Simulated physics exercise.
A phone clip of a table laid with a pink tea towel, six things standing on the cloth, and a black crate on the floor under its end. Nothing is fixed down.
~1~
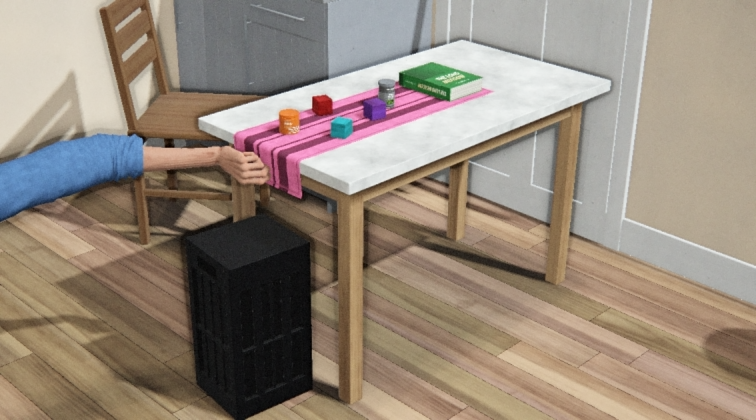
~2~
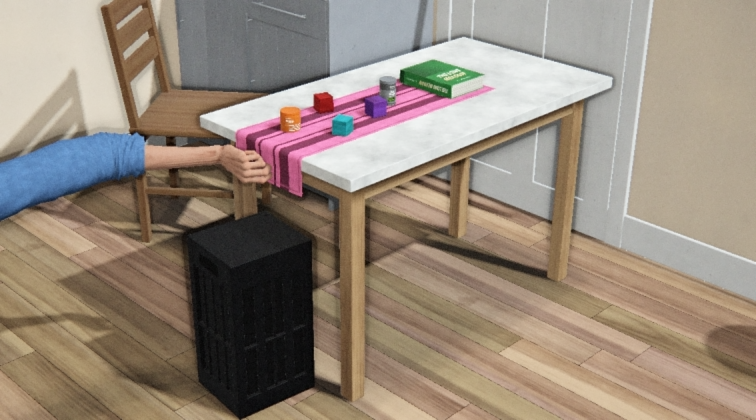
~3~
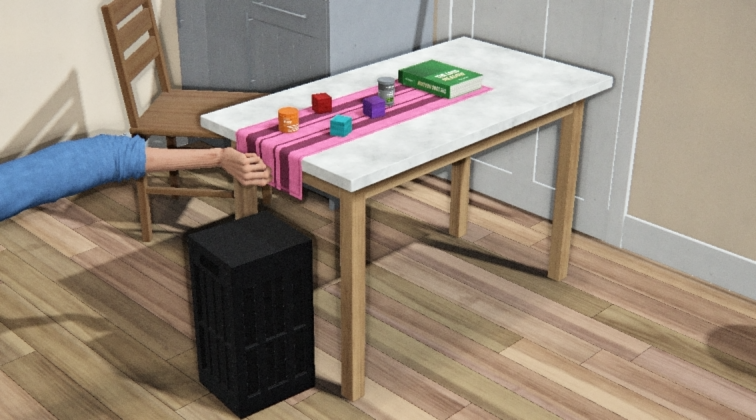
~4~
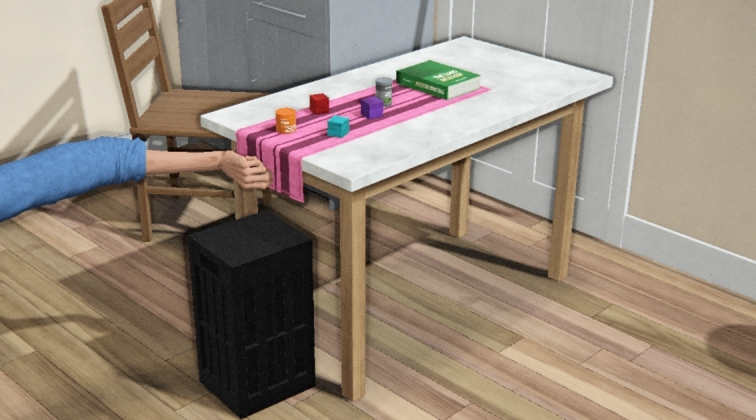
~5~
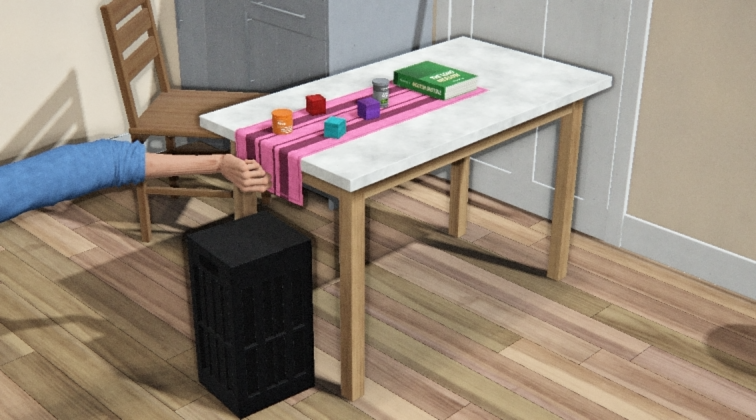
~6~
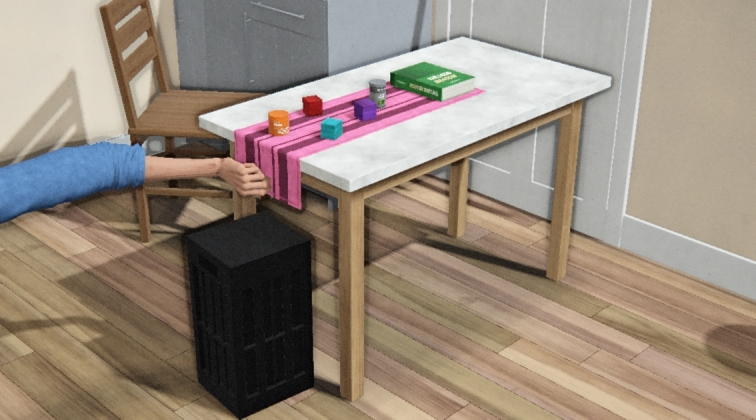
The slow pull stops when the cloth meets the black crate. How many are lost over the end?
The count of fallen things is one.
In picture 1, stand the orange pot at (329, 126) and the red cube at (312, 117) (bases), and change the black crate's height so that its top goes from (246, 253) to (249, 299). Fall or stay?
The orange pot comes down; the red cube goes over.
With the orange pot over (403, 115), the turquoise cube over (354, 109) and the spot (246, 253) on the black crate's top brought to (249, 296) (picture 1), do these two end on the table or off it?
The orange pot holds on, the turquoise cube keeps its place on top.
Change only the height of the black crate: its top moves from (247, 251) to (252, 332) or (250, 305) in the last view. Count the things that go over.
It would be 4 and 3.
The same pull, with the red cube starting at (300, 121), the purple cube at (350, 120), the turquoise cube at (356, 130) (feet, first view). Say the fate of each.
The red cube holds on, the purple cube keeps its place on top, the turquoise cube remains up.
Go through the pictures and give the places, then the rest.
In the first frame, hem (301, 199); orange pot (289, 112); turquoise cube (342, 120); red cube (322, 98); purple cube (375, 102); grey can (387, 81); top of the crate (246, 253).
In the second frame, hem (302, 197); orange pot (290, 110).
In the third frame, hem (302, 200); turquoise cube (341, 118).
In the fourth frame, hem (304, 202); red cube (319, 96); top of the crate (249, 250).
In the fifth frame, hem (303, 206); purple cube (368, 101).
In the sixth frame, hem (301, 210); orange pot (278, 113); turquoise cube (332, 121); red cube (312, 98); purple cube (365, 102); grey can (377, 82).
Soon after, hem near (268, 213); all still up.
Then, hem on the crate; orange pot gone.
At rest, hem on the crate; orange pot gone. It carries off one.
